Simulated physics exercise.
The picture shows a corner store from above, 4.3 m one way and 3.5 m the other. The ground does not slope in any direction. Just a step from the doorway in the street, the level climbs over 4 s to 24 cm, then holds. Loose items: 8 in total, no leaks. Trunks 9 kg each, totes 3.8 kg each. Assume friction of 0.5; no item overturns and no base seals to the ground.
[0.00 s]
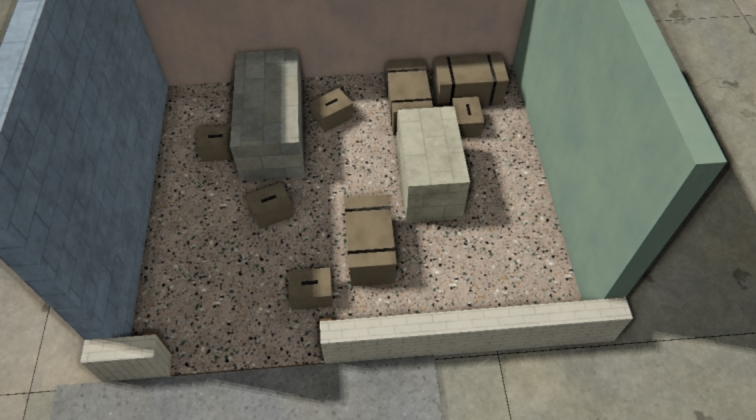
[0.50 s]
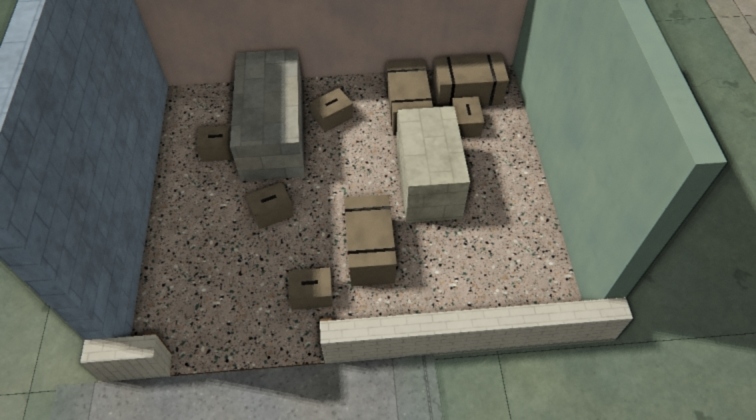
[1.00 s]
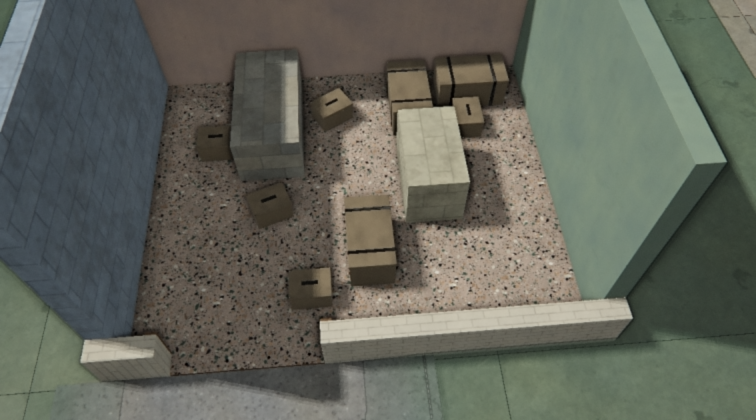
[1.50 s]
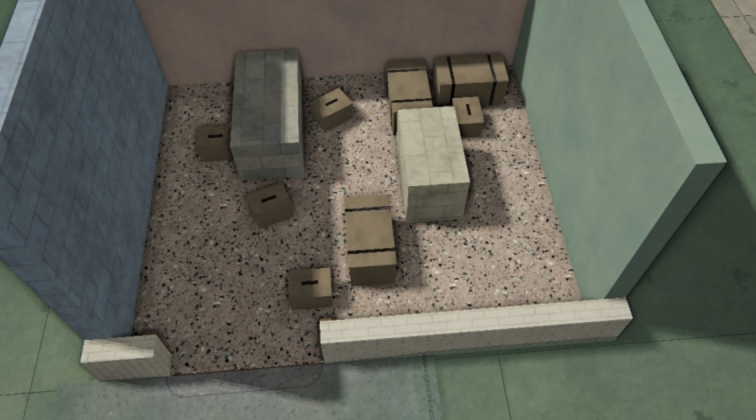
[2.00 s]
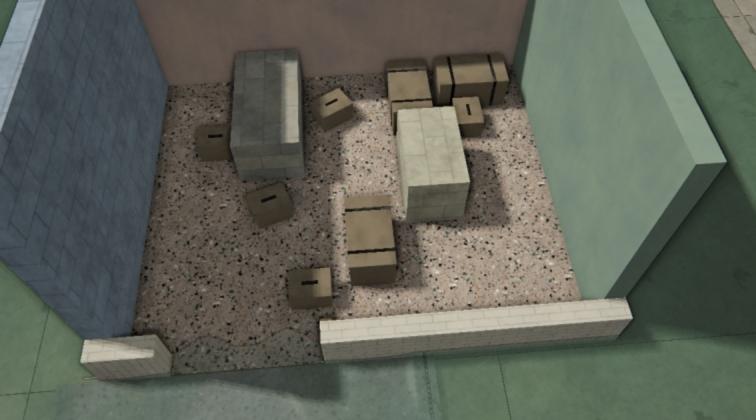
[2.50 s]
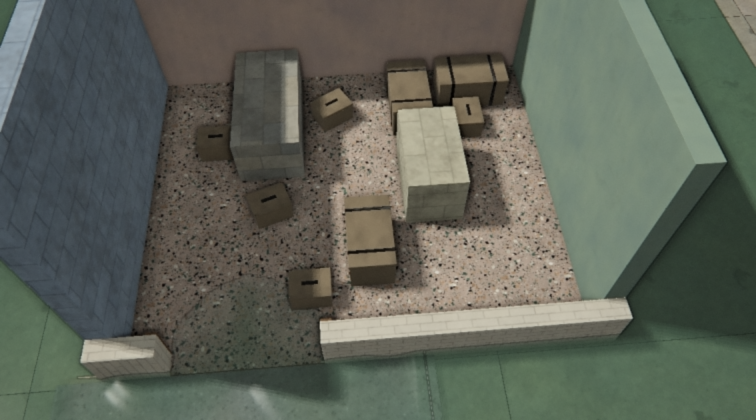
In a small walled store seen from above, boxes and blocks stayed put while greenish water spread over the pavement outside, then crept through the front doorway onto a patch of the speckled floor.
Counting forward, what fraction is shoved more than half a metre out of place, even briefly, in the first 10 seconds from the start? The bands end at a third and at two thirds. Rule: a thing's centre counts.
Displaced share: High, at least two thirds.
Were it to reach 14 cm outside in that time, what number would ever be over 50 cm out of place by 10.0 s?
In that case the number is 3.
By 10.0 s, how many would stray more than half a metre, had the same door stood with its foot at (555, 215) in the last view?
Count: 8.
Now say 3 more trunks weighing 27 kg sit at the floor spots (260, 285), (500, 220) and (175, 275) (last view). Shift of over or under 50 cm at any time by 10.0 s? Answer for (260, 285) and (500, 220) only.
Note: Item 1 exceeds the limit; item 2 stays inside the limit.
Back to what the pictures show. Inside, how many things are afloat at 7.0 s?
Count: 4.
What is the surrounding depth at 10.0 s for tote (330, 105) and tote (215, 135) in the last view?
Some 12 cm at the first, some 17 cm at the second.
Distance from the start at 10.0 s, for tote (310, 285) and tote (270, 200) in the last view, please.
300 cm, 300 cm.
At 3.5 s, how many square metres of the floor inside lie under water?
Wet: Near 3.0 m2.
After 3.5 s 0 of 8 are over 50 cm from their spots; 0 afloat.
After 4.5 s 1 of 8 are over 50 cm from their spots; 2 afloat.
After 7.0 s 2 of 8 are over 50 cm from their spots; 4 afloat.
After 10.0 s 7 of 8 are over 50 cm from their spots, and 7 have been at some point; 8 afloat.
